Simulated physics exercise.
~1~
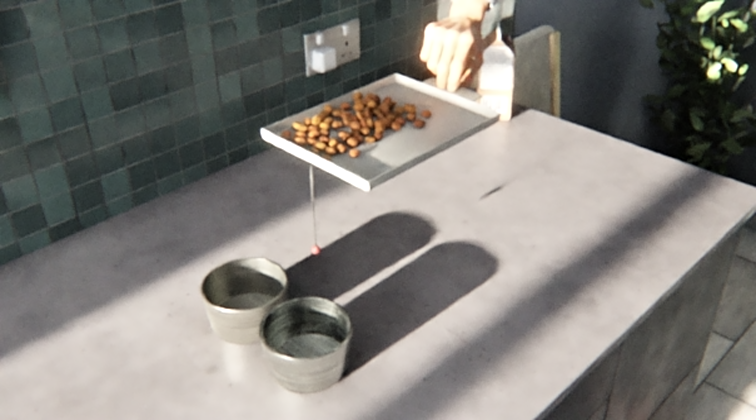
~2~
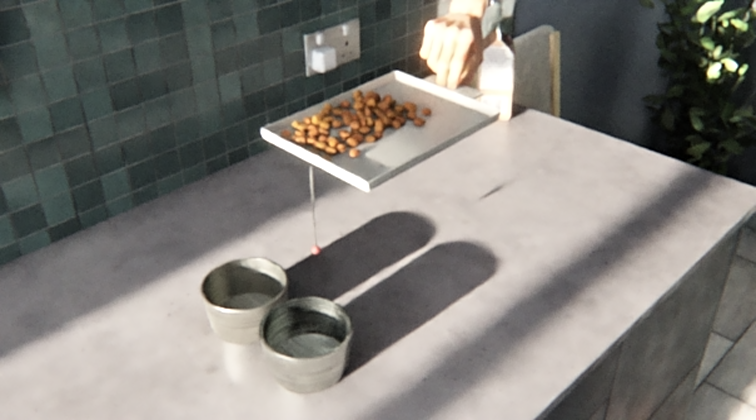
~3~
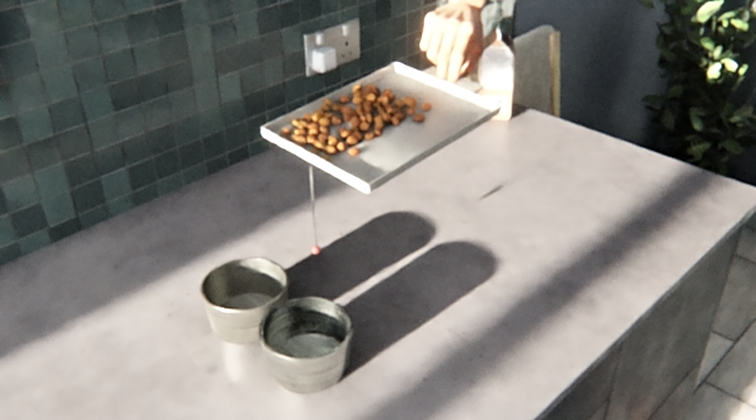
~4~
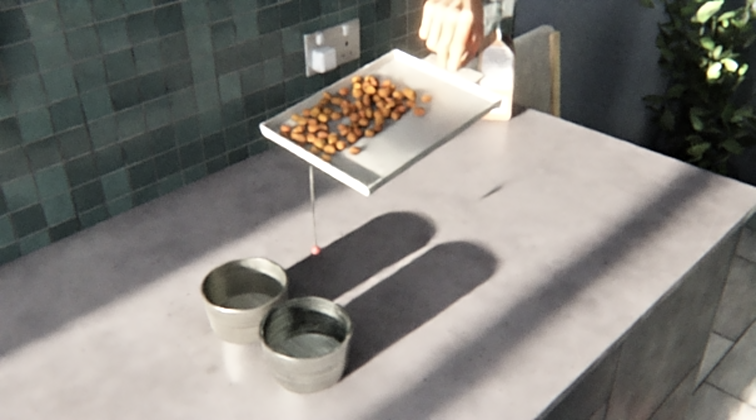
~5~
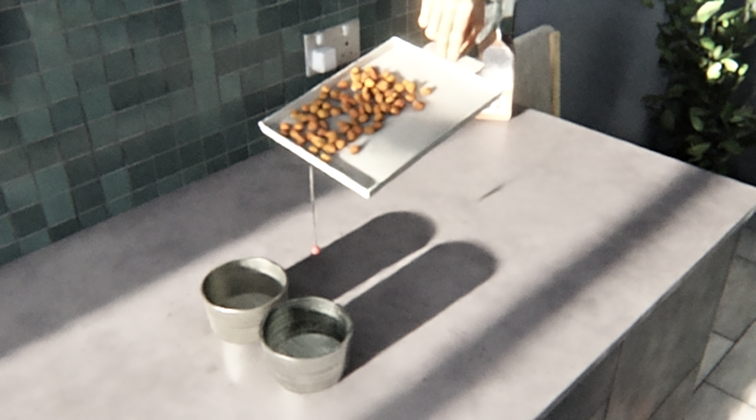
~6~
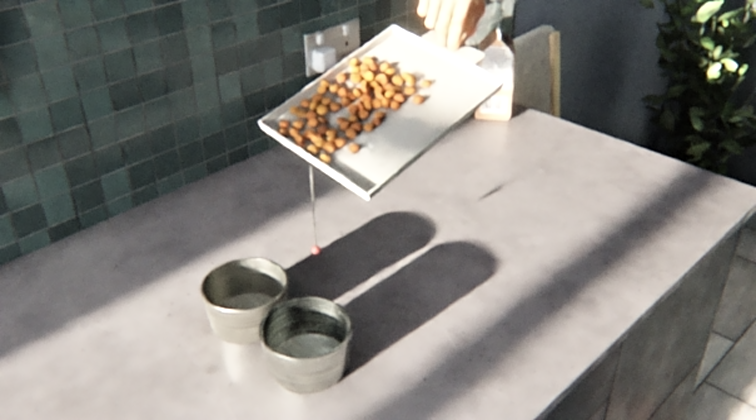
The clip opens on a hand holding a level tray of small brown pieces above a counter, with a bead hanging on a thread near two metallic dishes. The hand then gradually raises the tray's far side, and the near edge tilts lowest at its right corner while the pieces stay heaped on the tray.
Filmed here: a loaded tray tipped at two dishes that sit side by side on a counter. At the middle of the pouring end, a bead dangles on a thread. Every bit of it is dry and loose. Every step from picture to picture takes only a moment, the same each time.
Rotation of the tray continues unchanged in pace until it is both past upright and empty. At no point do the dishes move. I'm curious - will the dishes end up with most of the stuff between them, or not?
The dishes will keep a minor share of it.
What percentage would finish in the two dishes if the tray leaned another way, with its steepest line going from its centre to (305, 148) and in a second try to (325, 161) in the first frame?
Lab note: Try 1 = 20 %, try 2 = 40 %.
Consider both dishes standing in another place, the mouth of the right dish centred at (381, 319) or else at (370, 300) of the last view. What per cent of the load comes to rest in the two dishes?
First some 60, then 90 per cent.
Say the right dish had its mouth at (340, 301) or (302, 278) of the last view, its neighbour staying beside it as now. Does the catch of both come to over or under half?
Taking the places in turn, it's past half and then shy of half.
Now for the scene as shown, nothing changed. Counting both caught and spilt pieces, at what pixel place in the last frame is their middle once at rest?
At about (355, 330).
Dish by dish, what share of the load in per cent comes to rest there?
0 per cent goes to the left dish and 0 per cent to the right dish.
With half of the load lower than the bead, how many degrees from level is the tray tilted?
Somewhere around 95 degrees.
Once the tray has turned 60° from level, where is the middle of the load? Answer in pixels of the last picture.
Close to (344, 158).
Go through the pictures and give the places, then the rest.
The first frame shows corners of the pouring end (264, 129) and (368, 181), level; middle of the load (348, 121), bits of cat kibble; left dish (212, 317); right dish (272, 364); bead on its thread (316, 249).
The second frame shows corners of the pouring end (263, 128) and (368, 181), level; middle of the load (348, 120).
The third frame shows corners of the pouring end (263, 127) and (368, 183), tipped barely, lowest at the right corner; middle of the load (348, 117).
The fourth frame shows corners of the pouring end (262, 125) and (368, 187), tipped a little, lowest at the right corner; middle of the load (347, 111).
The fifth frame shows corners of the pouring end (262, 123) and (368, 190), tipped a little, lowest at the right corner; middle of the load (347, 106).
The sixth frame shows corners of the pouring end (261, 121) and (368, 193), tipped clearly, lowest at the right corner; middle of the load (346, 101); left dish (212, 317); right dish (272, 364).
Just after the last frame, tray tipped steeply; almost all on the tray; about a tenth in the air.
A moment on, tray tipped right over; roughly a third on the tray; just a few in the right dish; roughly half outside both; about a tenth in the air.
Further on, tray tipped past a quarter turn; just a few in the right dish; just a few in the left dish; almost all outside both.
When it is over, tray tipped past a quarter turn; just a few in the right dish; just a few in the left dish; almost all outside both.
